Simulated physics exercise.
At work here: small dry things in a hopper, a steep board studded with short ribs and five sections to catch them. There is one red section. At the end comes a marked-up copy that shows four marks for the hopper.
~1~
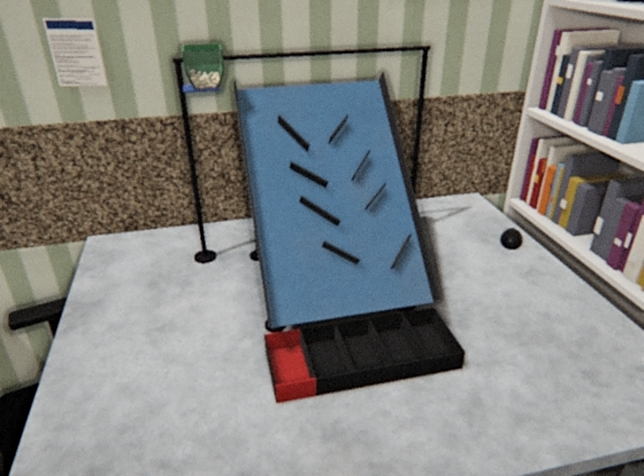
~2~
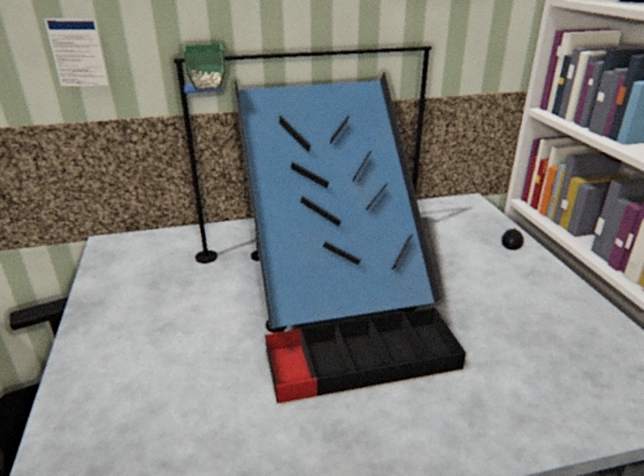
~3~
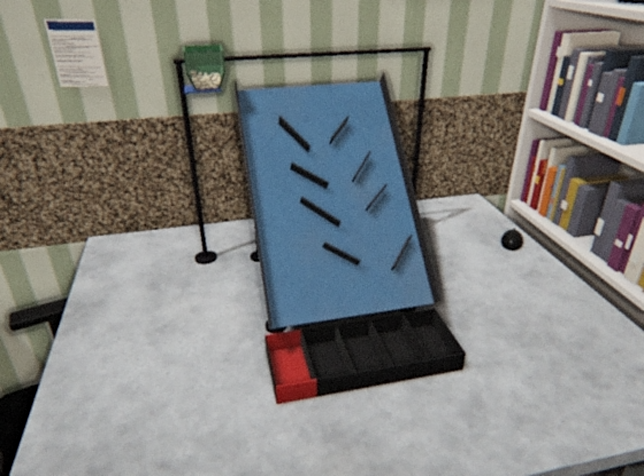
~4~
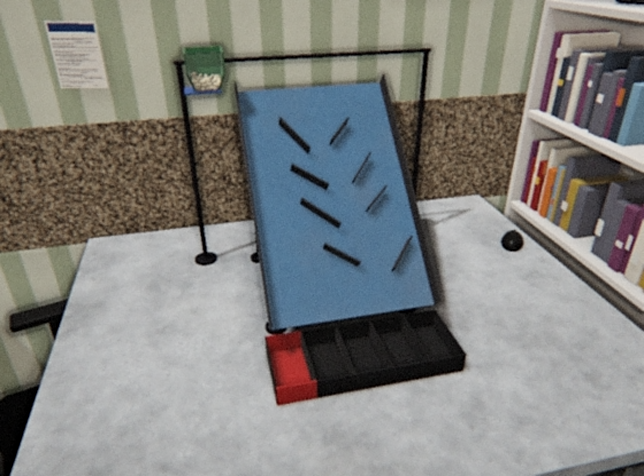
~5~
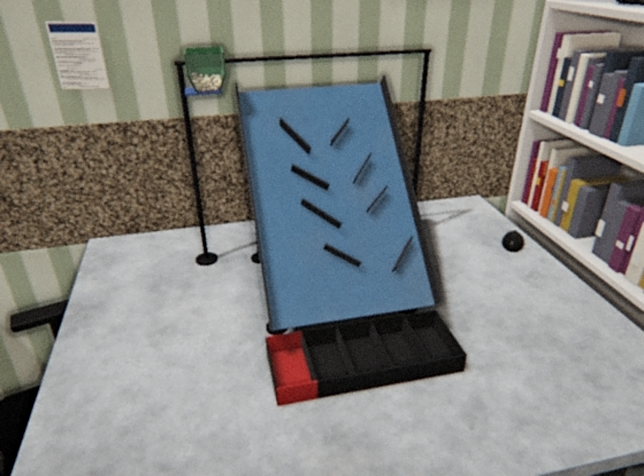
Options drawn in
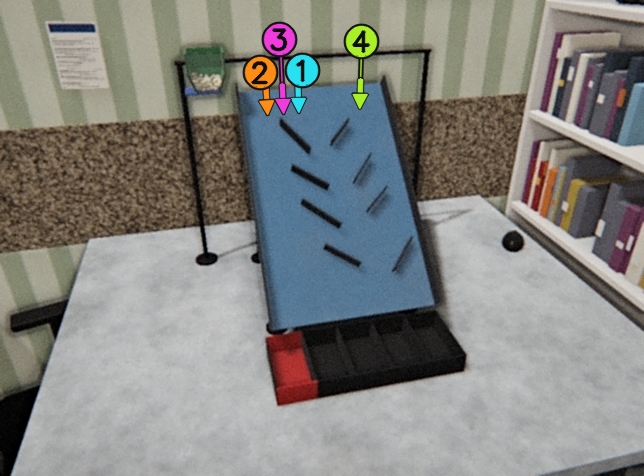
A steep blue board stands on a pale grey table in a room with green-striped wallpaper and a speckled band, seen from slightly above. Dark ribs slant across it above a row of black sections with a red one at the left end, while a green hopper holding whitish pieces hangs from a black frame at upper left, near bookshelves and a dark ball at right. Nothing visibly moves beyond a very slight shift of the view.
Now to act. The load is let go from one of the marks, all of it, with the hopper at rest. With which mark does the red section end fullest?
Mark 2.
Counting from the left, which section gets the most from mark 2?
The first.
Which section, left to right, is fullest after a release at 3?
It is the fourth one.
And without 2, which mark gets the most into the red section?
3.
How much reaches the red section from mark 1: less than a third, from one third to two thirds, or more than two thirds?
It is less than a third.
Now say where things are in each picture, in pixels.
In the first frame, hopper (206, 79), white beans, door shut.
In the second frame, ribs (280, 116) to (311, 146), (332, 137) to (349, 115), (292, 162) to (329, 183).
In the third frame, ribs (355, 176) to (370, 151), (302, 197) to (341, 222), (369, 206) to (387, 184).
In the fourth frame, ribs (325, 244) to (361, 262), (395, 268) to (412, 236).
In the fifth frame, red section (297, 392), number 1 of 5 from the left.
On the marked copy, mark 1 meets the board at (298, 107); mark 2 meets the board at (267, 109); mark 3 meets the board at (283, 108); mark 4 meets the board at (359, 103).
With 1, just a few in the red section, almost all in other sections, just a few held on the board, just a few outside the box.
With 2, roughly half in the red section, roughly a third in other sections, about a tenth outside the box.
With 3, roughly a quarter in the red section, roughly two thirds in other sections, about a tenth outside the box.
With 4, not one piece in the red section, the larger part in other sections, about a tenth held on the board.
